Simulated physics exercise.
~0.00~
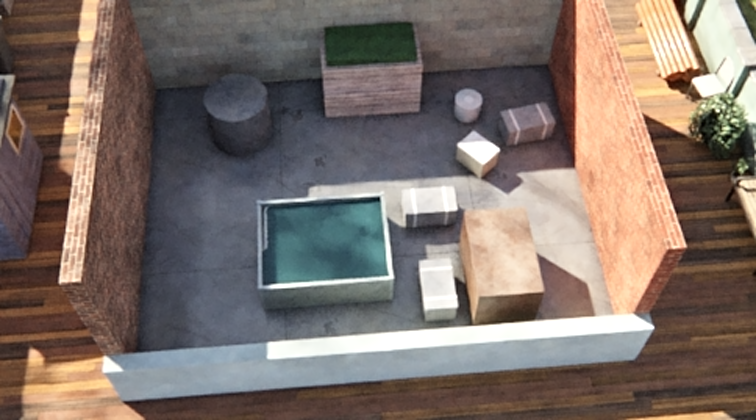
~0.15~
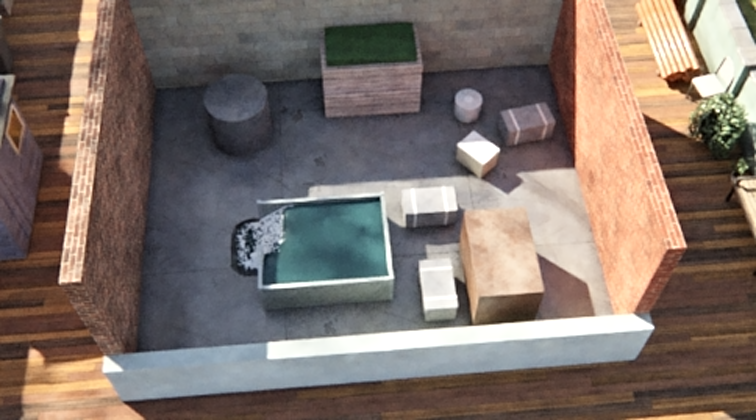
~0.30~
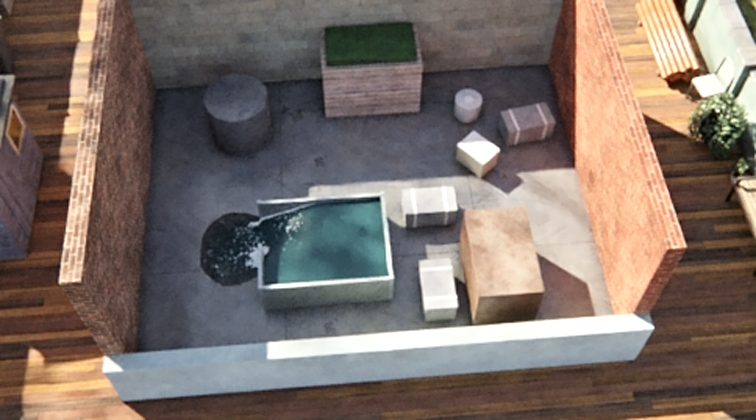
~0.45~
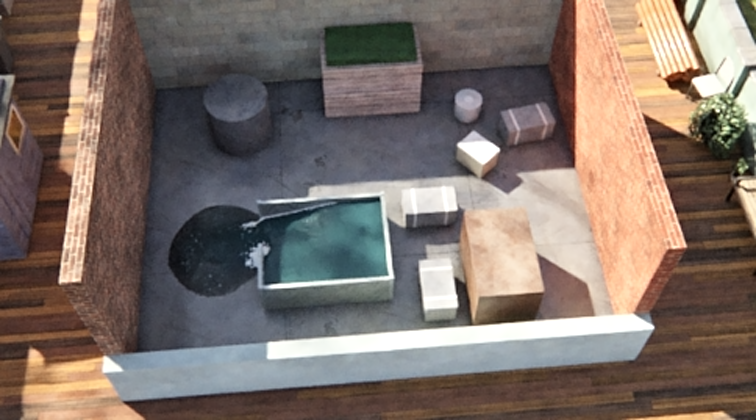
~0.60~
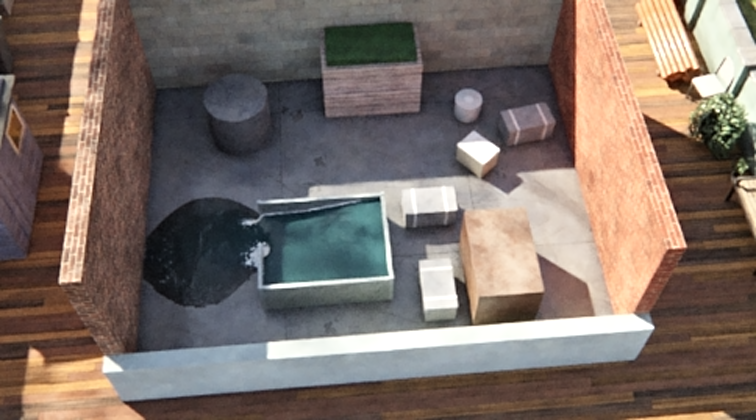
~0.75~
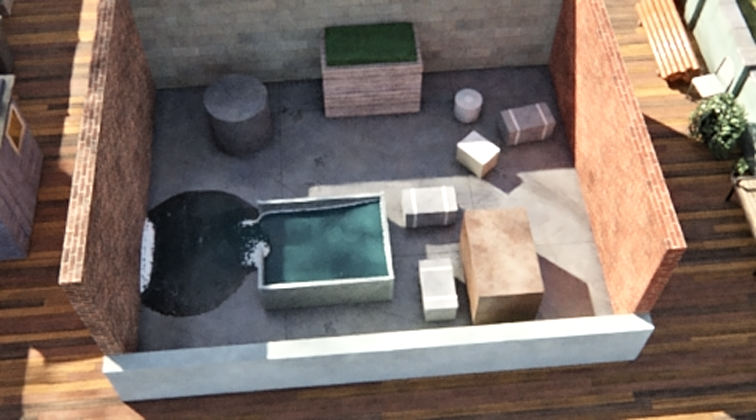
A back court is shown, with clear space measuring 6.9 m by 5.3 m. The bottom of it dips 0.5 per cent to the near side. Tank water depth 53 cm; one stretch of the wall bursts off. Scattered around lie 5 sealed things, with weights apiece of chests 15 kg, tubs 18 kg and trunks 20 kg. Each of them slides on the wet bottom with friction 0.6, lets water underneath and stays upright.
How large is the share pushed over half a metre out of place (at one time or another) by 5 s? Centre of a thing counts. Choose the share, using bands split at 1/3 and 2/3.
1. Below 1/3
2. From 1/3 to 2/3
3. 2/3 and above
Answer: 1.
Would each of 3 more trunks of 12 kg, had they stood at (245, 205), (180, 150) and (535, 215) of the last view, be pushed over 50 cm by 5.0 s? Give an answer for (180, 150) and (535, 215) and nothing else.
Above, below.
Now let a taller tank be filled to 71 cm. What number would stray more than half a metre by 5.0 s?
0.
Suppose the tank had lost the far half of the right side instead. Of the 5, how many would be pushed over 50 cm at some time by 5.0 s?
So the tally would be 3.
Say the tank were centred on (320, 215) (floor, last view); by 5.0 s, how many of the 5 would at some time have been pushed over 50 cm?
That would give 0.
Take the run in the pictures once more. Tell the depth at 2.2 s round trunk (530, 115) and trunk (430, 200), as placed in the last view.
First roughly 0 cm, second roughly 0 cm.
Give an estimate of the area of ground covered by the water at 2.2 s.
9.5 m2.
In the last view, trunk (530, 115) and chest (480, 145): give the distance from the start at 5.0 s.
Net shifts, in order: 0 cm and 0 cm.
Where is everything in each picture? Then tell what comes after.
The first picture shows a chest at (479, 147) rests on the ground; a tub at (469, 99) rests on the ground; water covers 2.5 m2; 0 of 5 have shifted.
The second picture shows a chest at (479, 147), on the bottom; a tub at (469, 99), on the bottom; 2.9 m2 under water; 0 of 5 have shifted.
The third picture shows a chest at (479, 147) rests on the ground; a tub at (469, 99), on the bottom; 3.4 m2 under water; 0 of 5 have shifted.
The fourth picture shows a chest at (479, 147), on the bottom; a tub at (469, 99), on the bottom; water covers 4.2 m2; 0 of 5 have shifted.
The fifth picture shows a chest at (479, 147), on the bottom; a tub at (469, 99), on the bottom; water covers 5.1 m2; 0 of 5 have shifted.
The sixth picture shows a chest at (479, 147) rests on the ground; a tub at (469, 99), on the bottom; 5.7 m2 under water; 0 of 5 have shifted.
After 1.1 s 0 of 5 are over 50 cm from their spots; 0 afloat.
After 2.2 s 0 of 5 are over 50 cm from their spots; 0 afloat.
After 3.5 s 0 of 5 are over 50 cm from their spots; 0 afloat.
After 5.0 s 0 of 5 are over 50 cm from their spots, and 0 have been at some point; 0 afloat.
